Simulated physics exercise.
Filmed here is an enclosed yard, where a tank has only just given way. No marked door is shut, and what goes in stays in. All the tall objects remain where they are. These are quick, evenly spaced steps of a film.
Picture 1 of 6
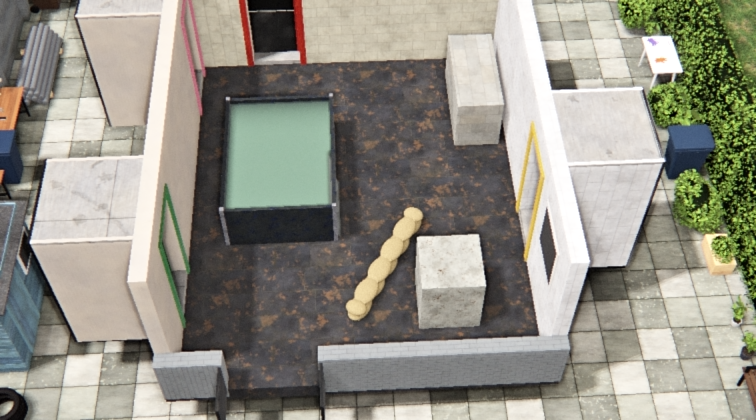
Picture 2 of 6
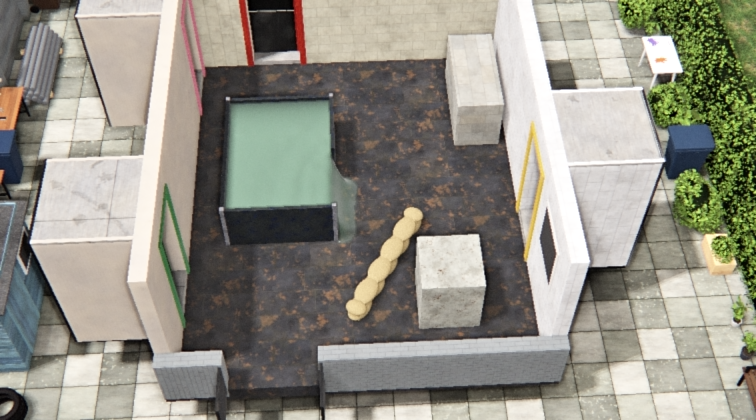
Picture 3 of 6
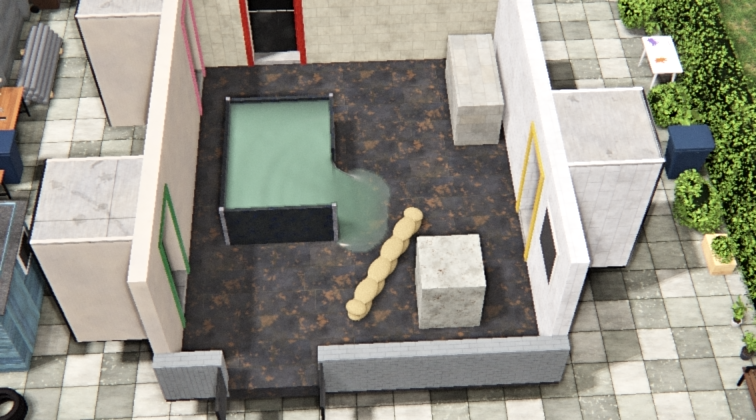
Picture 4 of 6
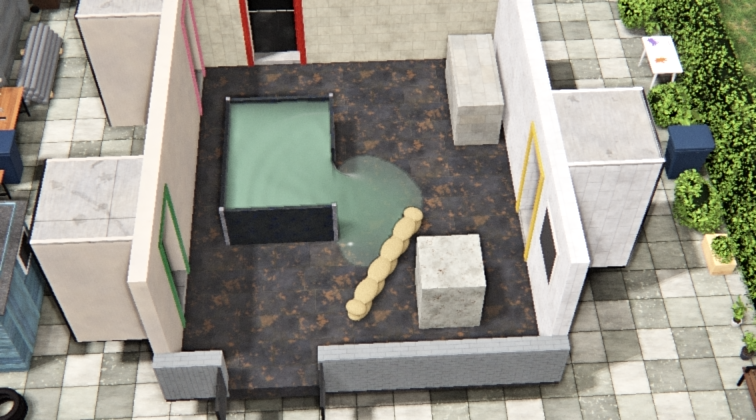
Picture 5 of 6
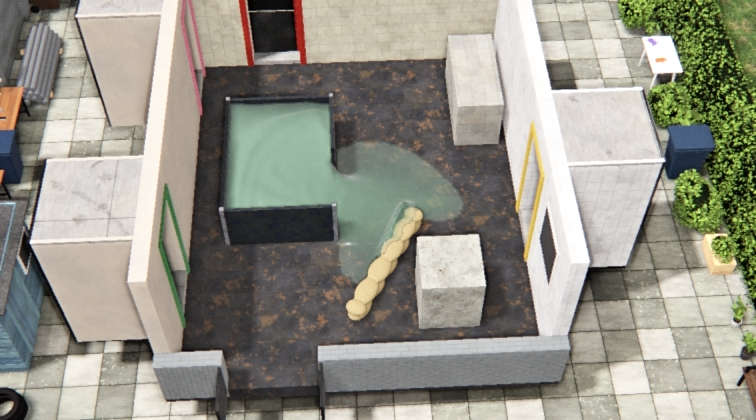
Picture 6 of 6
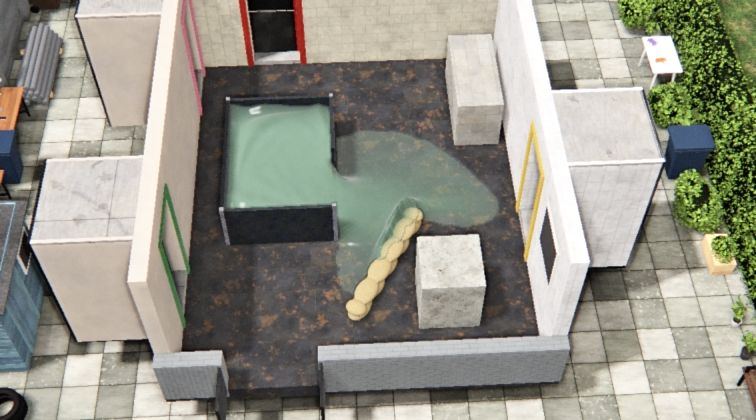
A dark-sided open tank of green water stands at the left of an enclosed yard with a dark, rust-flecked floor, seen from high above. A lumpy tan barrier lies diagonally near the centre, with pale blocks to its right and behind. Water pours from the tank's right side, spreads rightward across the floor, meets the barrier and fans past its upper end, while the camera stays still.
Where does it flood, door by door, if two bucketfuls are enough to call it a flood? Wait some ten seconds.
At the pink door it does not flood; at the red door it does not flood; at the yellow door it floods; at the green door it does not flood.
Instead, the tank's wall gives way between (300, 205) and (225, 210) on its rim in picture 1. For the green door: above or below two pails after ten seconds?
Green door: Crosses the threshold.
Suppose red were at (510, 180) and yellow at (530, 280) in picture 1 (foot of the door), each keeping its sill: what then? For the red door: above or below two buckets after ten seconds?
I'd say the red one tops it.
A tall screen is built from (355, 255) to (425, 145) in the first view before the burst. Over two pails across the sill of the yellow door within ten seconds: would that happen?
The yellow door falls short.
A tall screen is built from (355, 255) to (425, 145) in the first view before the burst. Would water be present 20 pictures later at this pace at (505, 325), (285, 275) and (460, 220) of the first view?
One after the other: Clear, wet, not flooded.
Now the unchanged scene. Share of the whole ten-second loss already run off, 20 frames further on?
Around 30 %.
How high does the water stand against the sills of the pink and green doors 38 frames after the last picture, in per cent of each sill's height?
In turn 60 and 60 per cent.
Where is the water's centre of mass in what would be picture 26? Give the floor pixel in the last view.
I'd put my finger on (371, 200).
A moment on, water covers 30 % of the floor; the pink door not reached, the red door not reached, the yellow door under two buckets in, the green door not reached.
Next, water covers 55 % of the floor; the pink door not reached, the red door not reached, the yellow door over two buckets in, the green door not reached.
Then, water covers 70 % of the floor; the pink door not reached, the red door not reached, the yellow door far over two buckets in, the green door wet at the sill, nothing in.
Later, water covers 90 % of the floor; the pink door wet at the sill, nothing in, the red door wet at the sill, nothing in, the yellow door far over two buckets in, the green door wet at the sill, nothing in.
In the end, water covers 95 % of the floor; the pink door wet at the sill, nothing in, the red door wet at the sill, nothing in, the yellow door far over two buckets in, the green door wet at the sill, nothing in.
